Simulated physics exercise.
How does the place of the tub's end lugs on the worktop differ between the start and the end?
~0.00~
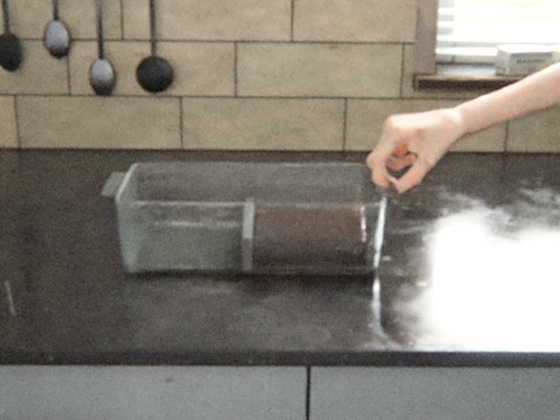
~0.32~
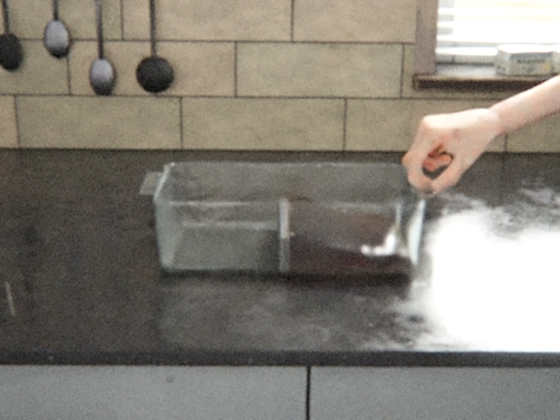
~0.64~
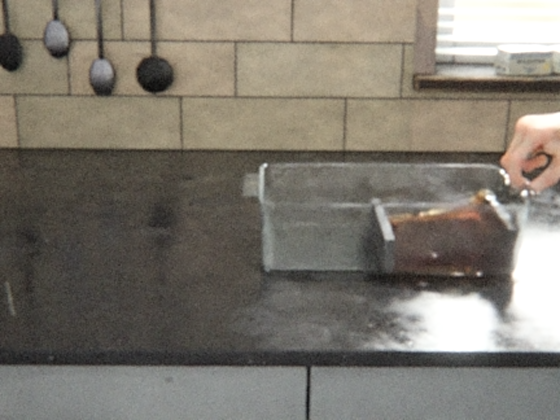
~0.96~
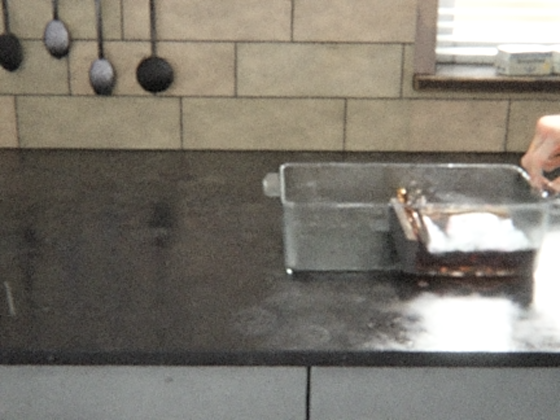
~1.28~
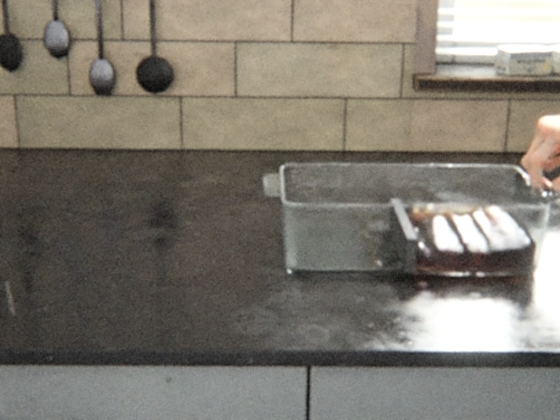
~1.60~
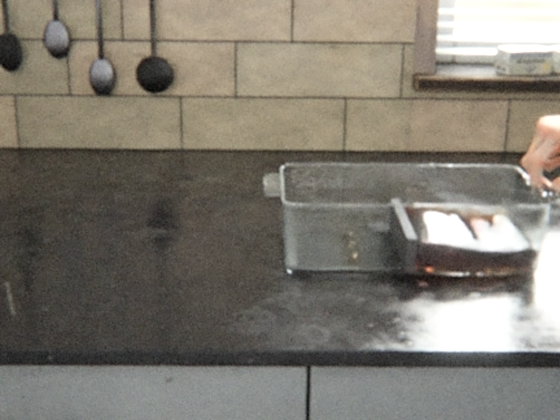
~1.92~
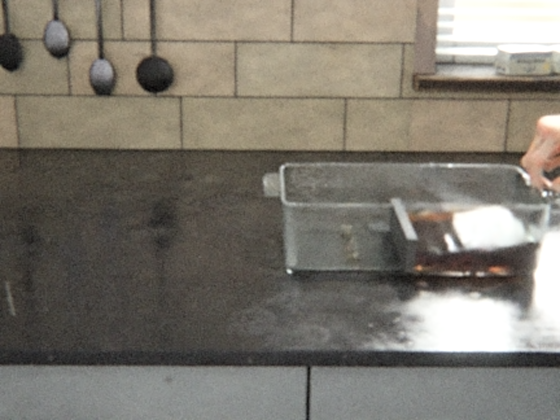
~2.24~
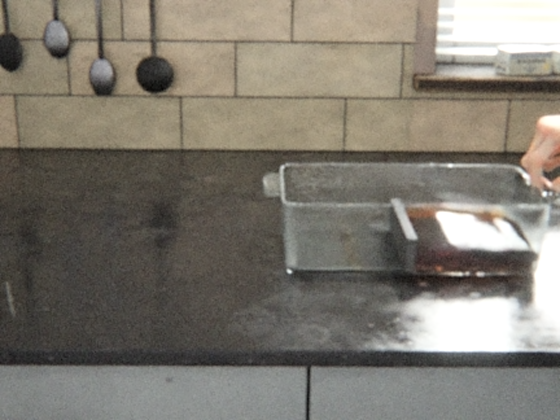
At the start the lugs are further left along the worktop, and by the end they have moved well to the right with the tub, with the held end at the right edge of the view.
